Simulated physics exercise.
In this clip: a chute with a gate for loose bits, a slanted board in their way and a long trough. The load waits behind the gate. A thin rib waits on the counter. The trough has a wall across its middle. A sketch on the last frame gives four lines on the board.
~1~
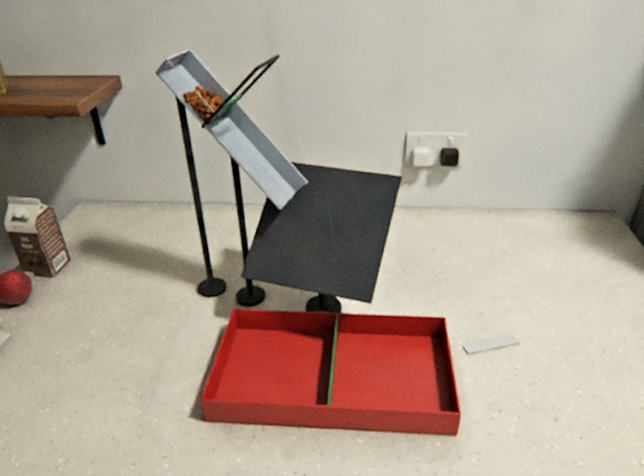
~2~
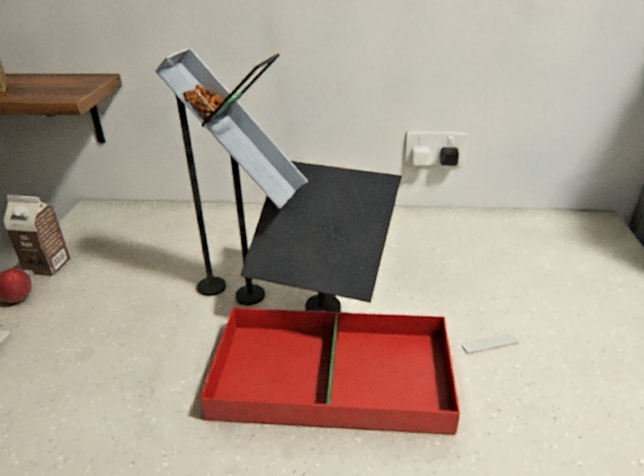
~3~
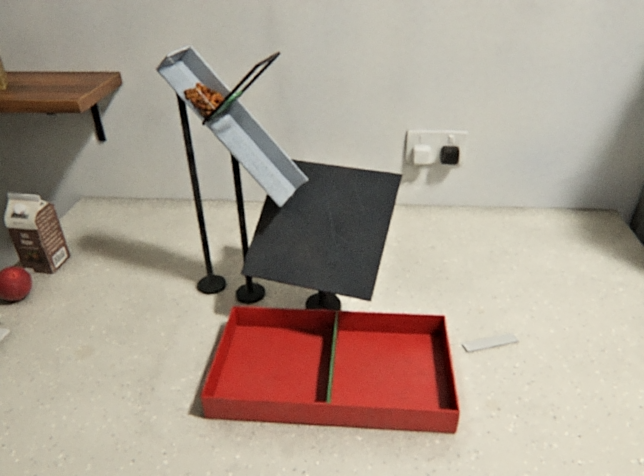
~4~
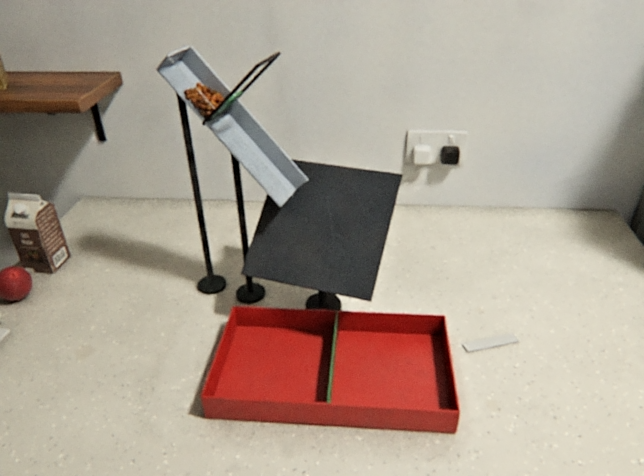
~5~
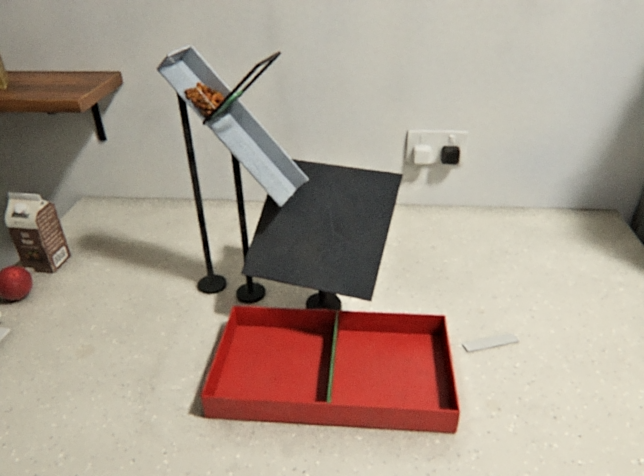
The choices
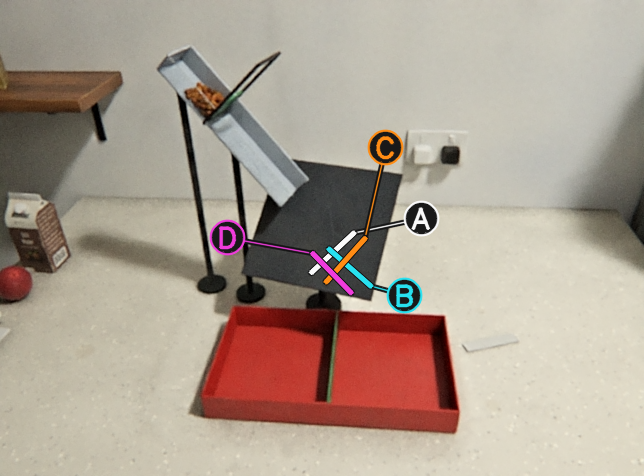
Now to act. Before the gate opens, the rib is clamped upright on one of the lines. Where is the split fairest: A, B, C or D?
B works best here.
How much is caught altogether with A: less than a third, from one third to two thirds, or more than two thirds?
It is more than two thirds.
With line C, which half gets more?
More lands on the left.
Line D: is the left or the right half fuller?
Right.
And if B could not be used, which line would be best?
Here it is line D.
On the marked copy, line A from (353, 233) to (311, 272); line B from (329, 249) to (370, 286); line C from (365, 238) to (326, 281); line D from (312, 253) to (351, 292).
With A, of what is caught, nearly all in the left half, a stray few in the right.
With B, of what is caught, about half in the left half, about half in the right.
With C, of what is caught, nearly all in the left half, a stray few in the right.
With D, of what is caught, a small part in the left half, most in the right.
